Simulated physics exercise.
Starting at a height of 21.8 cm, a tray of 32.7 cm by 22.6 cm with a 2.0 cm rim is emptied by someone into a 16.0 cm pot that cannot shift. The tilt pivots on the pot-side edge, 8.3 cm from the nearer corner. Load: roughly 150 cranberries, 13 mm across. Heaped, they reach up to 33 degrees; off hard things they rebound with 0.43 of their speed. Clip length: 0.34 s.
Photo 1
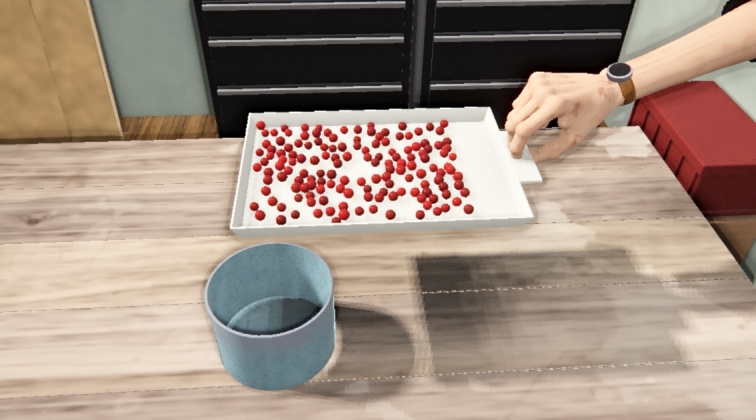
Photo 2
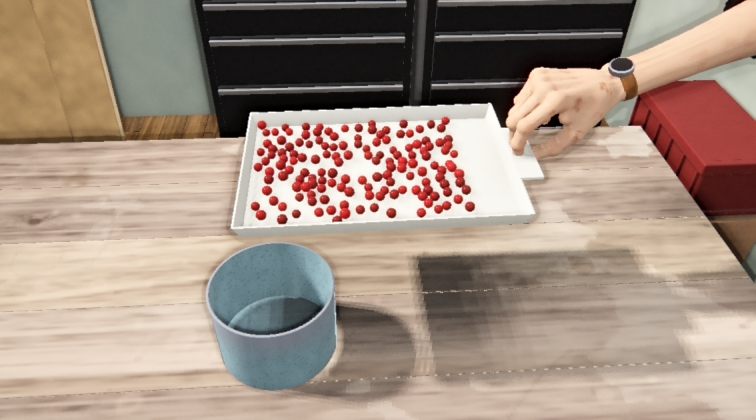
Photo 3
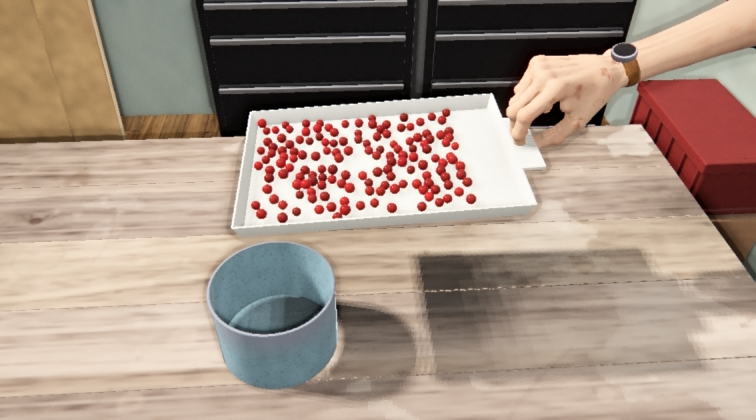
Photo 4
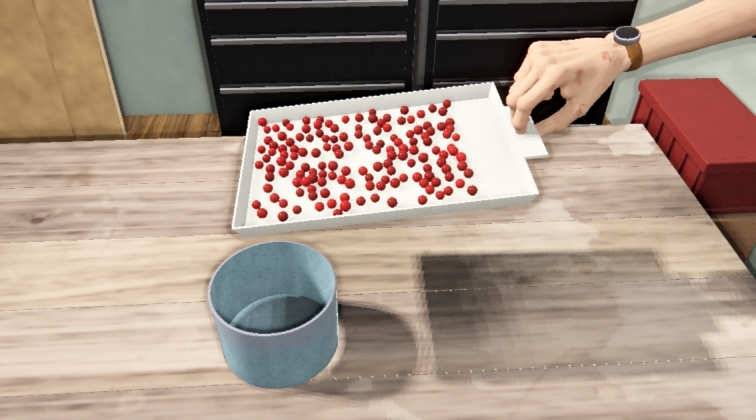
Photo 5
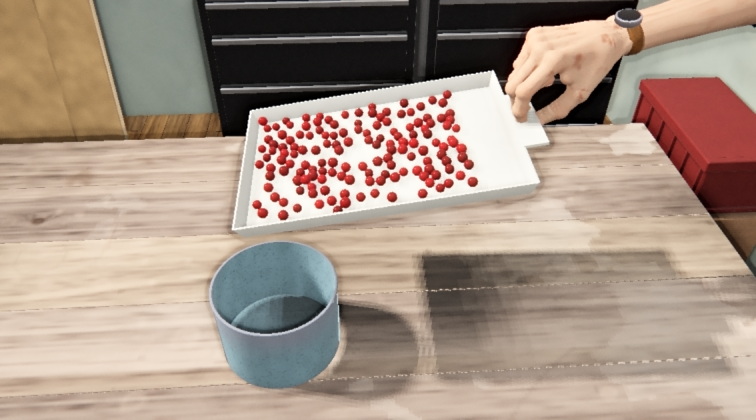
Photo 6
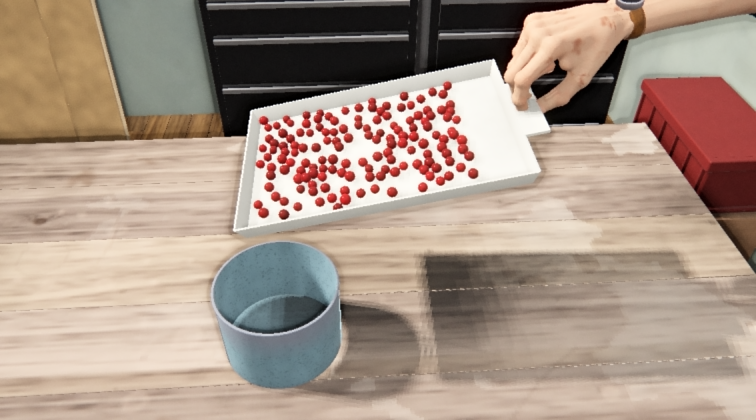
On a wooden worktop, a hand gradually raising the right end of a white tray of red berries behind a blue pot.
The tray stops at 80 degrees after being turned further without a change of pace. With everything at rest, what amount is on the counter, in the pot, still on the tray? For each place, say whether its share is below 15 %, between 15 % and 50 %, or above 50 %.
Counter: Above 50 %; pot: Between 15 % and 50 %; left on the tray: Below 15 %.
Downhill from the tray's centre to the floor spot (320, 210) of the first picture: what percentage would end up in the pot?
Estimate: Near 95 per cent.
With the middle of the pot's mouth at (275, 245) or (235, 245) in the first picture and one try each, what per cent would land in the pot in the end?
In order, about 15 and about 60 per cent.
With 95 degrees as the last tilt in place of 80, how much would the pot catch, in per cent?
Estimate: Roughly 25 percent.
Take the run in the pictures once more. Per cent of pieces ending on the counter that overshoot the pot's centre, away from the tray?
About 100 per cent.
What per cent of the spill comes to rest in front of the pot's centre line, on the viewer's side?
About 20 percent of the spill.
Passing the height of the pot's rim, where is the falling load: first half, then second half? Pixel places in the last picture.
(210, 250) or so first, later (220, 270).
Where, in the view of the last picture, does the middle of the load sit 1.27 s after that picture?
Near pixel (258, 150).
Then, 0.76 s after the last picture, tilt 44 degrees; the tray holds 100 %, the pot 0 %.
Then, 1.27 s after the last picture, tilt 65 degrees; the tray holds 95 %, the pot 0 %.
Then, 1.84 s after the last picture, tilt 80 degrees; the tray holds 40 %, the pot 5 %.
In the end, counter 65 %, pot 35 %, tray 0 %.
